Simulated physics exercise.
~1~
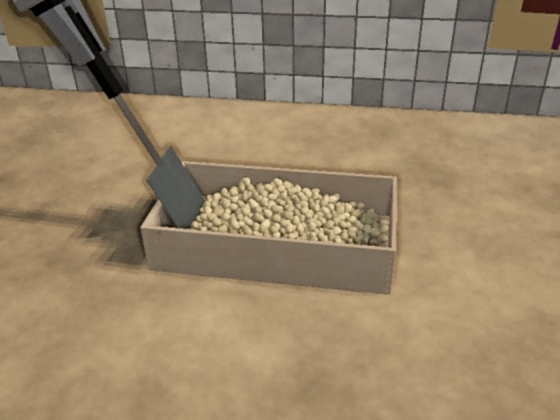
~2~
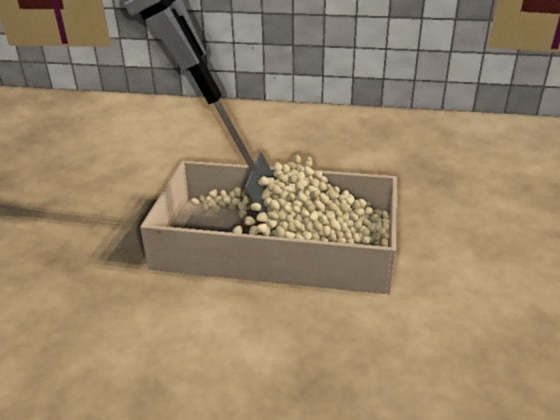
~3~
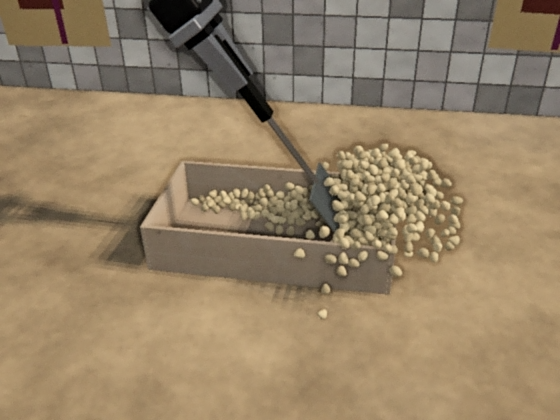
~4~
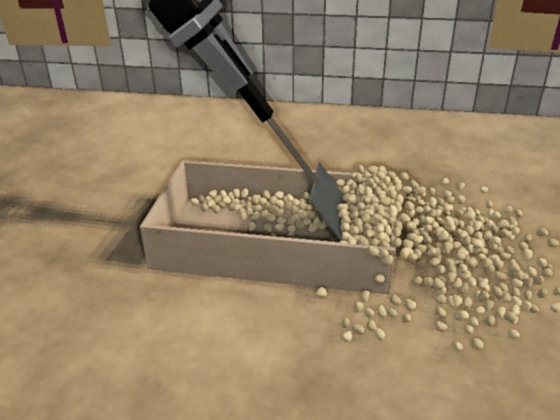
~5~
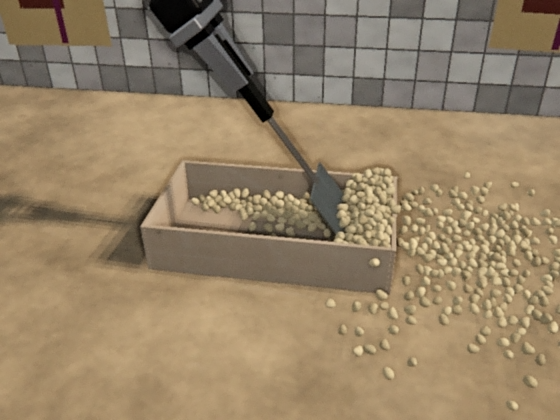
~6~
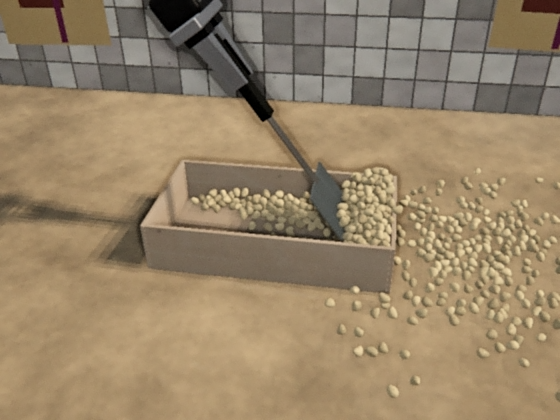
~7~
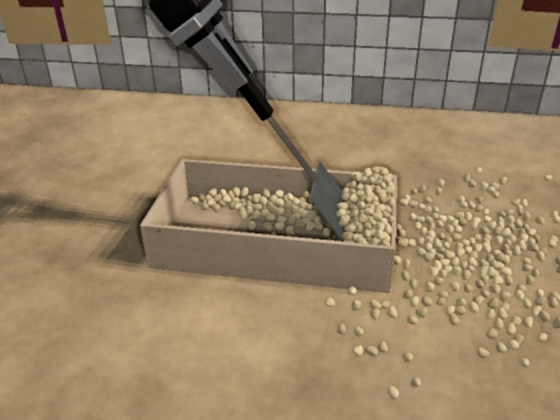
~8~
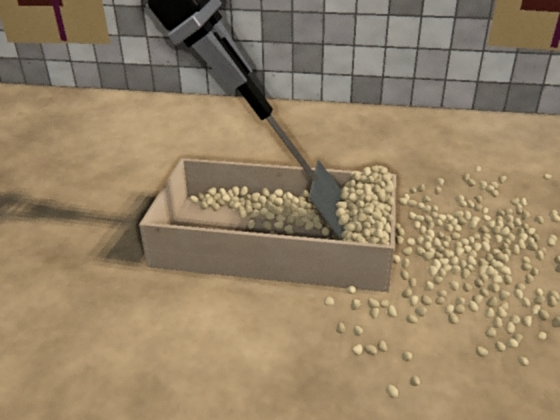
Robot arm pushing a spatula rightward through dried beans in a roasting tin, spilling many over the end onto the table top.
